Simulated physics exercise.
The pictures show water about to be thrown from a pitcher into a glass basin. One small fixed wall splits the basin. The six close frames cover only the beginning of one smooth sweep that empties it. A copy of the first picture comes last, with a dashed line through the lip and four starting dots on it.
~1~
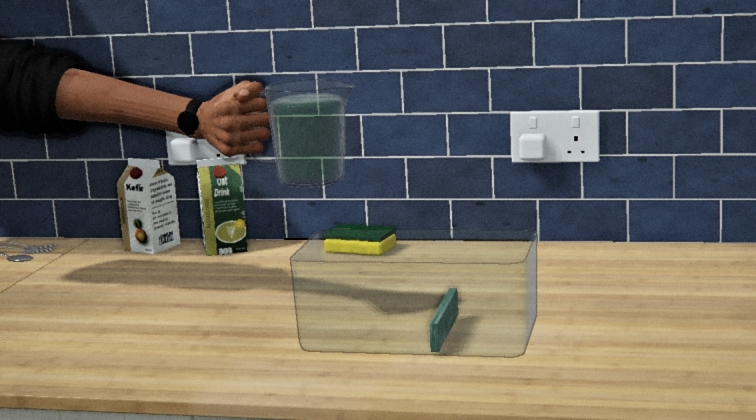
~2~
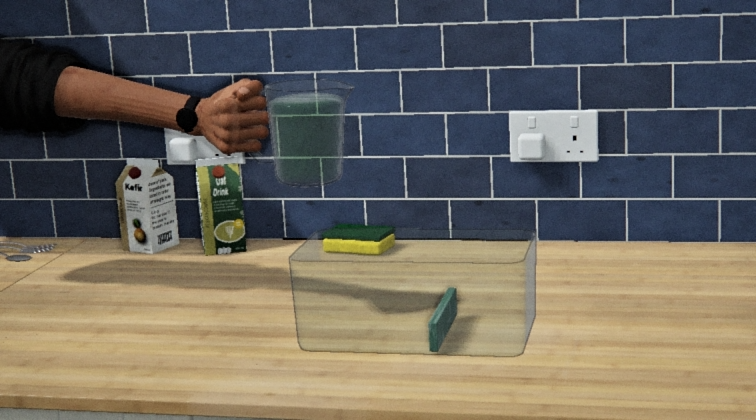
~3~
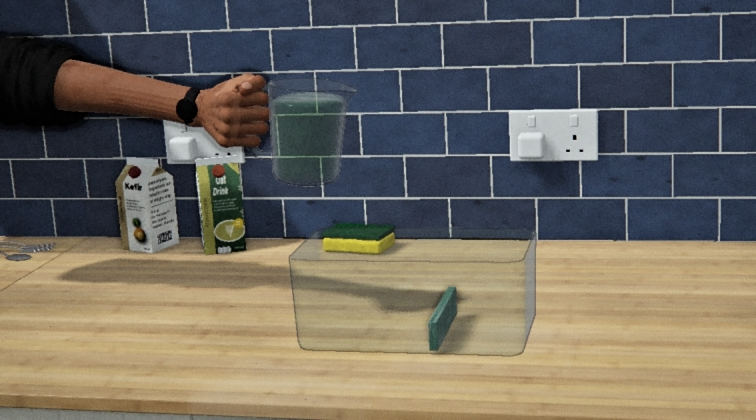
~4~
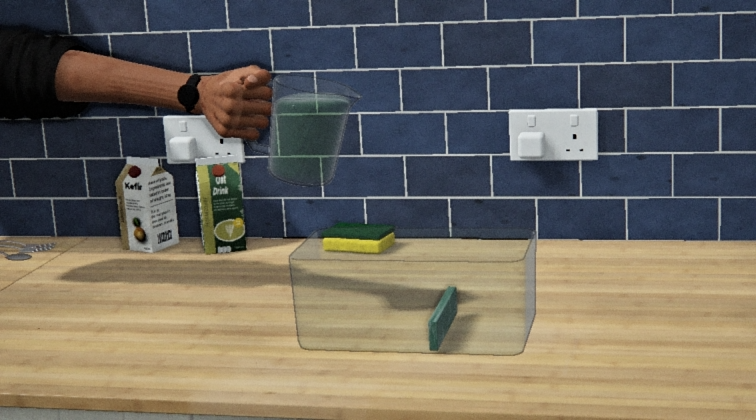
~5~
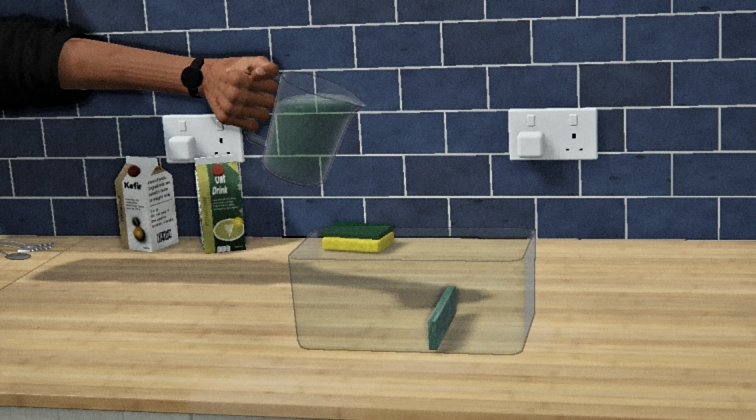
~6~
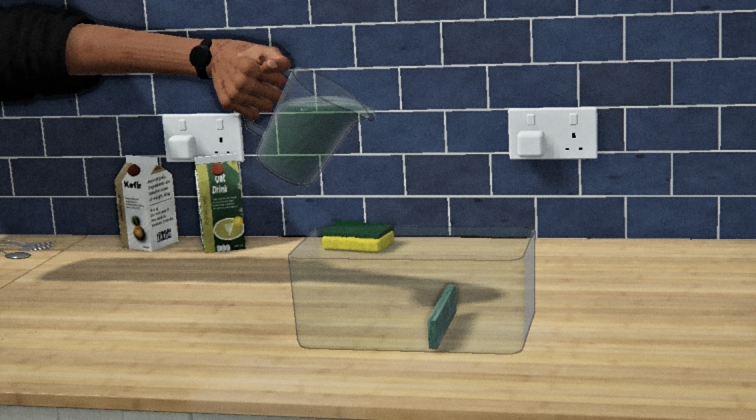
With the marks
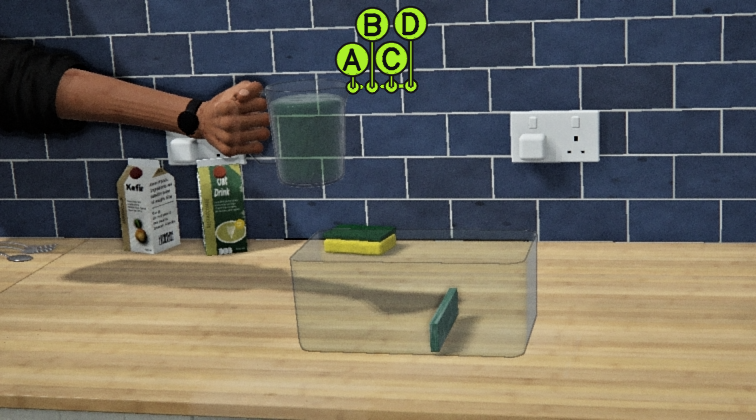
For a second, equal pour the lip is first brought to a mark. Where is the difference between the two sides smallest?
The answer is place B.
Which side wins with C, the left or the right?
More ends on the right.
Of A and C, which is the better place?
That is place C.
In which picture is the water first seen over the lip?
Picture 6.
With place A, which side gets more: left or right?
The left side.
On the marked copy, A at (352, 87); B at (372, 86); C at (391, 86); D at (410, 85).
If A is chosen, about 83 % ends left of the wall and 14 % right of it; 3 % is lost outside.
If B is chosen, about 52 % ends left of the wall and 46 % right of it.
If C is chosen, about 27 % ends left of the wall and 72 % right of it.
If D is chosen, about 17 % ends left of the wall and 80 % right of it; 3 % is lost outside.
